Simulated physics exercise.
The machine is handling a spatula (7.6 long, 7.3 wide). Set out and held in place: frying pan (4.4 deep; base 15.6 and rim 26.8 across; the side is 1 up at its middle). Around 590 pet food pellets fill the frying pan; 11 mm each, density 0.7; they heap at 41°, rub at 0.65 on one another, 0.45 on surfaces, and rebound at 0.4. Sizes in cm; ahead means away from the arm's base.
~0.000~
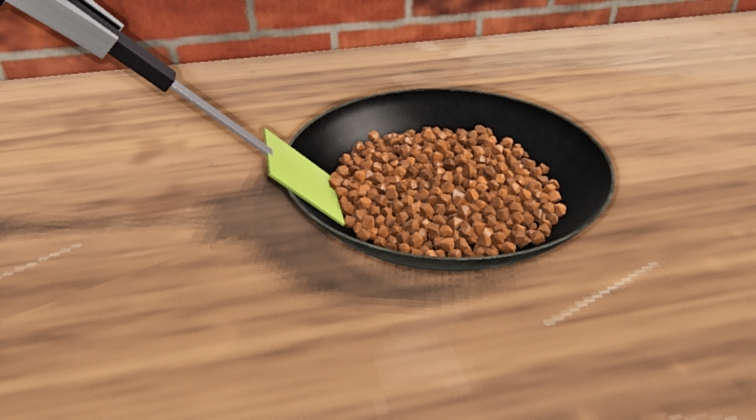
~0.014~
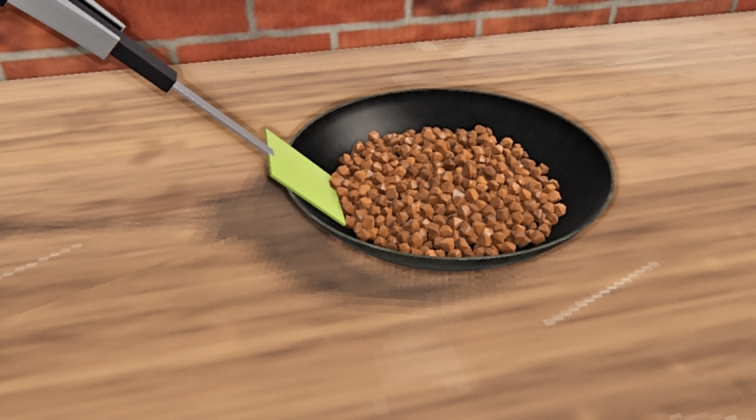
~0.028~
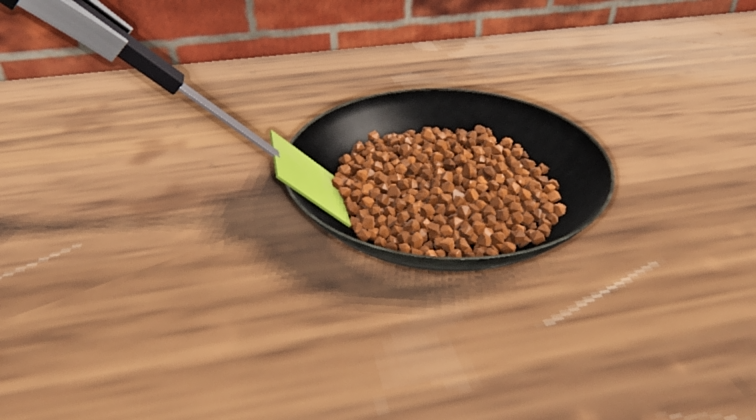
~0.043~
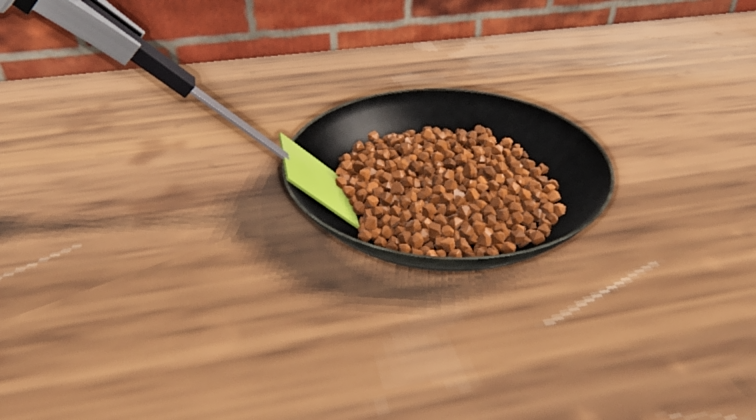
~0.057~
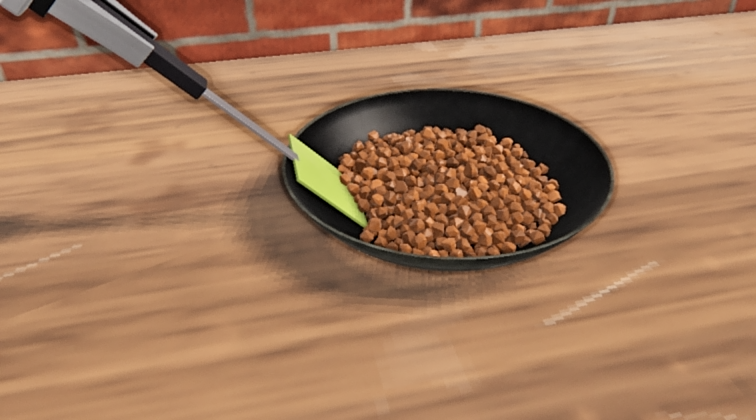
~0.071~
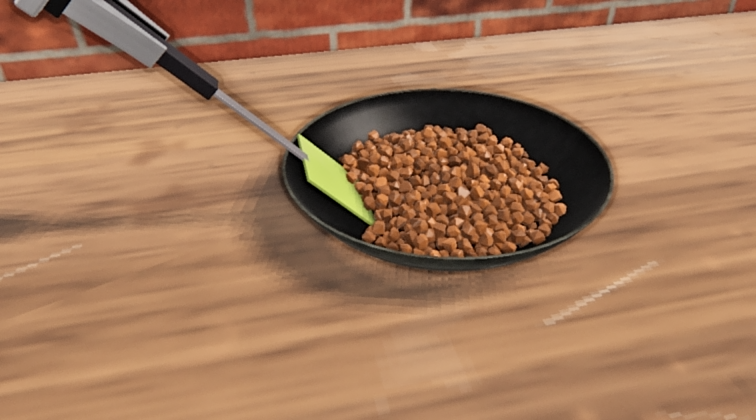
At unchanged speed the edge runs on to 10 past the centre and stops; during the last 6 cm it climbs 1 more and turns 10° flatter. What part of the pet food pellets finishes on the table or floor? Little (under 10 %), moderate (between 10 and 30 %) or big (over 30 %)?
Answer: Moderate; between 10 and 30 % of the pet food pellets finish on the table or floor.
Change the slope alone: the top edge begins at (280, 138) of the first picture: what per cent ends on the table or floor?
Some 20 per cent.
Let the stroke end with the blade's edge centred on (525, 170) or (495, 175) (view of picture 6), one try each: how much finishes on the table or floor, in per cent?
Some 5 and 0 per cent.
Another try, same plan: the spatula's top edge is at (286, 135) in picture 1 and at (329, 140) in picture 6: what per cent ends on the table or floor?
About 25 per cent.
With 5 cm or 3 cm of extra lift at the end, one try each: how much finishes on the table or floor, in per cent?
About 20 and 25 per cent.
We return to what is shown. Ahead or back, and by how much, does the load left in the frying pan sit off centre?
Roughly 3.5 cm ahead.
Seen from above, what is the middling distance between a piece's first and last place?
About 4 cm.
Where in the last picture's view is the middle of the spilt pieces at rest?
Around (620, 163).
By 0.19 s, sloping 47°, highest piece 4 above the table; 591 in the frying pan.
By 0.31 s, sloping 44°, highest piece 7 above the table; 585 in the frying pan, 6 on the blade or in flight.
By 0.57 s, sloping 37°, highest piece 6 above the table; 460 in the frying pan, 125 on the table or floor, 6 on the blade or in flight.
By 1.62 s, sloping 37°, highest piece 6 above the table; 460 in the frying pan, 131 on the table or floor.
Final count, 460 in the frying pan, 131 on the table or floor. That is 22 % on the table or floor.
